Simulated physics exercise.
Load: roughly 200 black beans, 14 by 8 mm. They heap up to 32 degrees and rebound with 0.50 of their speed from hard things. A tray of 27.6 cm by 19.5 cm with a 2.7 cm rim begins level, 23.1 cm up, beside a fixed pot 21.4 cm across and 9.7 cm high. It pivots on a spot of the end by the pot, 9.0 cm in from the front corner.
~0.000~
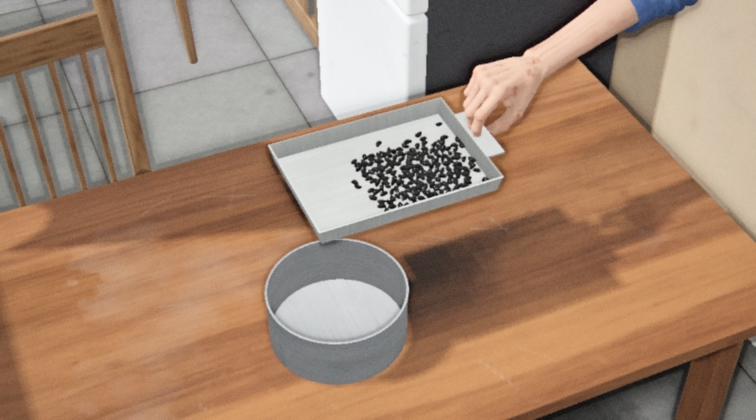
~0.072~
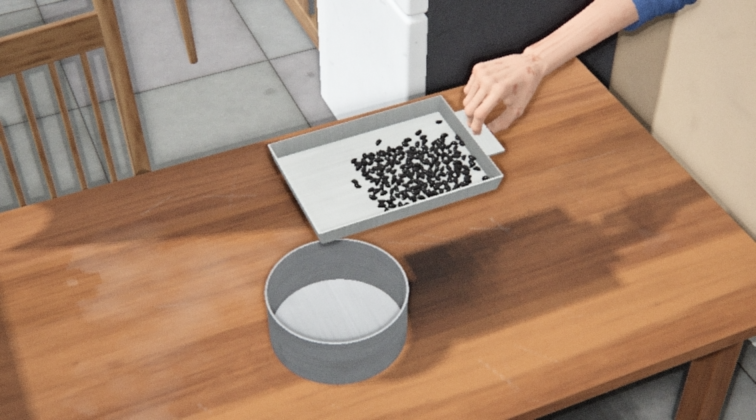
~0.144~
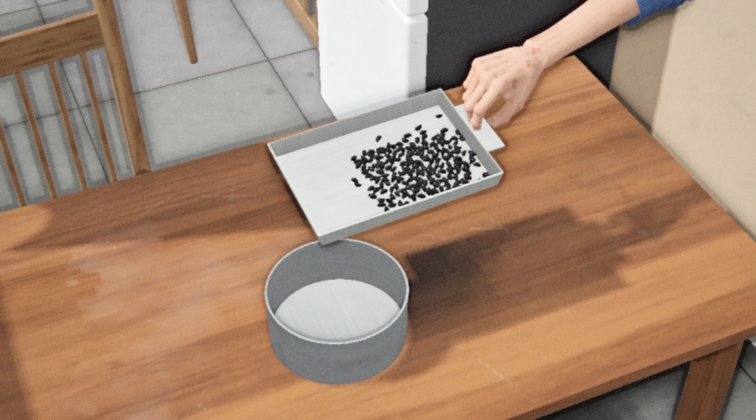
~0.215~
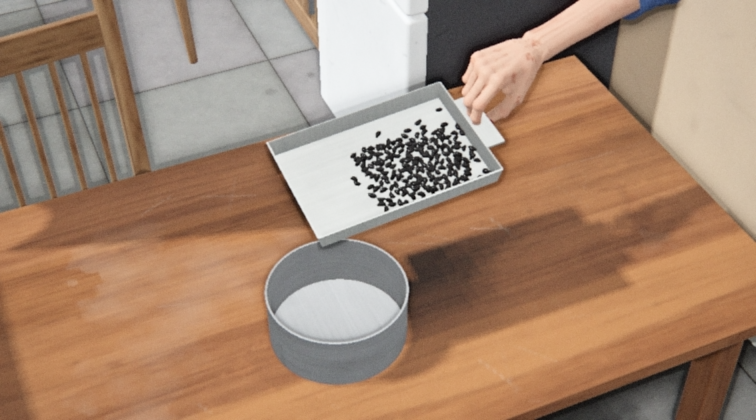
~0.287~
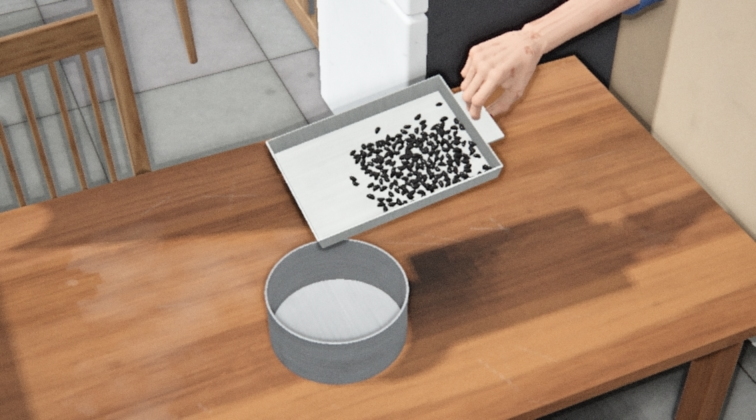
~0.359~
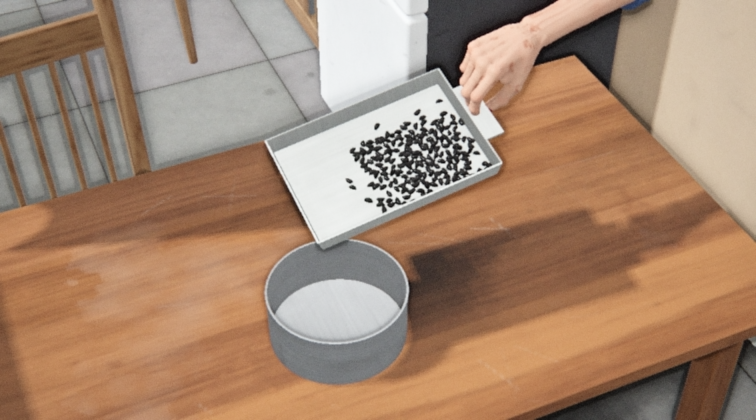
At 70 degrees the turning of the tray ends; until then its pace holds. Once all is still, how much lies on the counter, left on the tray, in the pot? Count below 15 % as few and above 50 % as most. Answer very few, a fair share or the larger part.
Counter very few, tray a fair share, pot the larger part.
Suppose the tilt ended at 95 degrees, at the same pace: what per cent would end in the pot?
In that case some 100 per cent.
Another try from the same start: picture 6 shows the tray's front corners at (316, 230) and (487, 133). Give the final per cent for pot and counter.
Pot 5, counter 5.
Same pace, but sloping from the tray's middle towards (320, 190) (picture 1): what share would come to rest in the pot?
About 5 per cent.
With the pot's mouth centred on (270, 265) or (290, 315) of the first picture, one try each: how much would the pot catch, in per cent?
Some 5 and 70 per cent.
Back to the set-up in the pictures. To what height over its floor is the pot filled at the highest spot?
About 2.0 cm.
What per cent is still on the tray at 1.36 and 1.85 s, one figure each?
In turn: 100, 65.
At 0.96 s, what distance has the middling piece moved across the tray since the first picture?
Some 9 cm.
Then, at 0.96 s, tilt 40 degrees; the tray holds 100 %, the pot 0 %.
Then, at 1.36 s, tilt 58 degrees; the tray holds 100 %, the pot 0 %.
After 1.85 s, tilt 70 degrees; the tray holds 65 %, the pot 25 %.
In the end, at 3.1 s, counter 0 %, tray 40 %, pot 60 %.
